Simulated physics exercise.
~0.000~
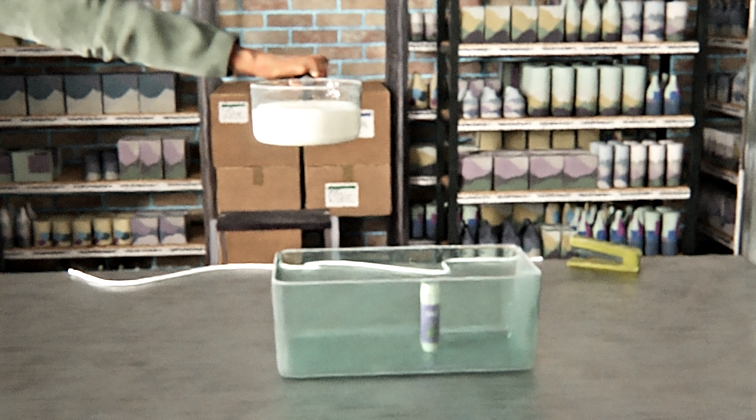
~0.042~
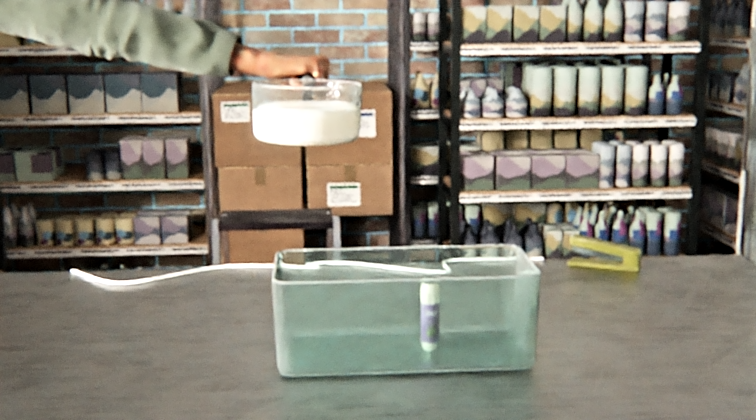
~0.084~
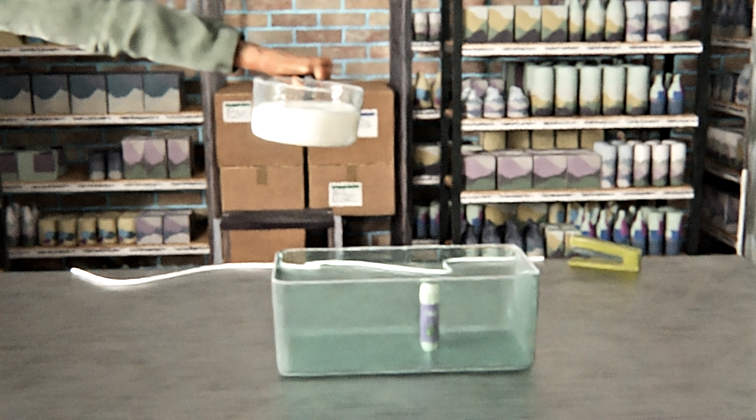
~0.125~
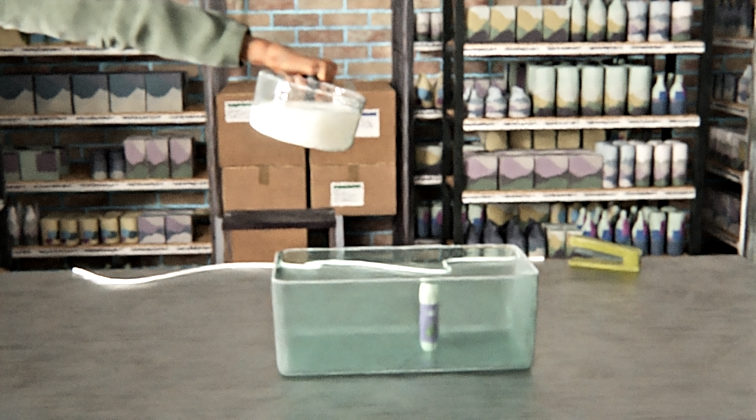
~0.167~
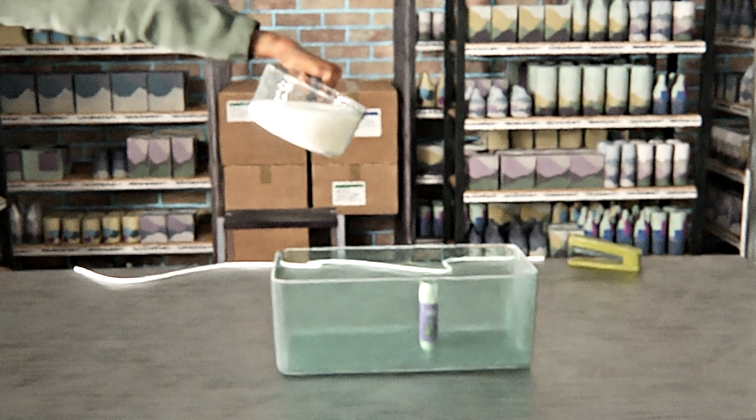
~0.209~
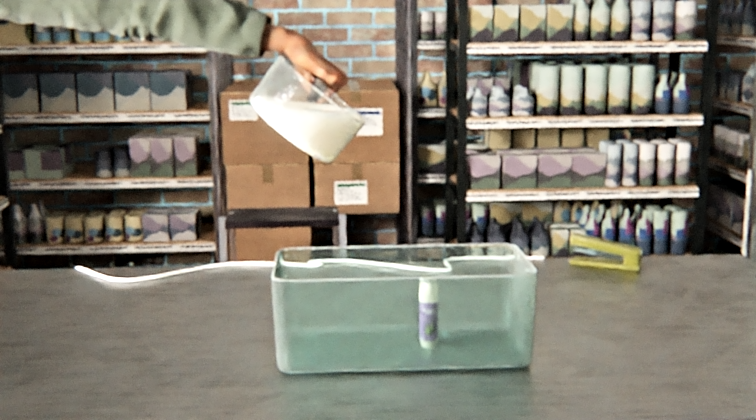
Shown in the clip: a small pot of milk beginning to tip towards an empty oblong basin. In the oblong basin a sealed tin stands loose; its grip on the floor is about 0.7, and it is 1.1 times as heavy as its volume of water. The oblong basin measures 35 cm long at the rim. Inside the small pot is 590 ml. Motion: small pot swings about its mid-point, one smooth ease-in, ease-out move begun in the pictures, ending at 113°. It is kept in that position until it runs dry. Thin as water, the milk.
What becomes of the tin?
The tin is knocked over.
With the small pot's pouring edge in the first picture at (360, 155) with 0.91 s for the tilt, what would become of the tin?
After that, the tin stays vertical.
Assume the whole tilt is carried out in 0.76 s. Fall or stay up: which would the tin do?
Result: Tin tipped over.
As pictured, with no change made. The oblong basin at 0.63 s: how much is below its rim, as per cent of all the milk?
88 per cent, give or take a little.
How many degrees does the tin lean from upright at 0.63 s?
Tilt: Around 0°.
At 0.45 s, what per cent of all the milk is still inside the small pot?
Near 18 in a hundred.
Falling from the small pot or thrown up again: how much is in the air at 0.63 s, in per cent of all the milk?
Estimated airborne part: Roughly 9 per cent.
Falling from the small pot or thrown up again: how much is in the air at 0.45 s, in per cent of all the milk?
Near 70 per cent of it all.
Then, 0.45 s in, the tilt is 108° and 17 per cent is still to pour; the tin stands where it began.
Then, 0.63 s in, the tilt is 113° and 3 per cent is still to pour; the tin stands 3 cm from where it began.
Then, 0.82 s in, the tilt is 113° and 0 per cent is still to pour; the tin leans 18°.
Then, 1.02 s in, the tilt is 113° and 0 per cent is still to pour; the tin leans 52°.
Finally, the tin lies on its side.
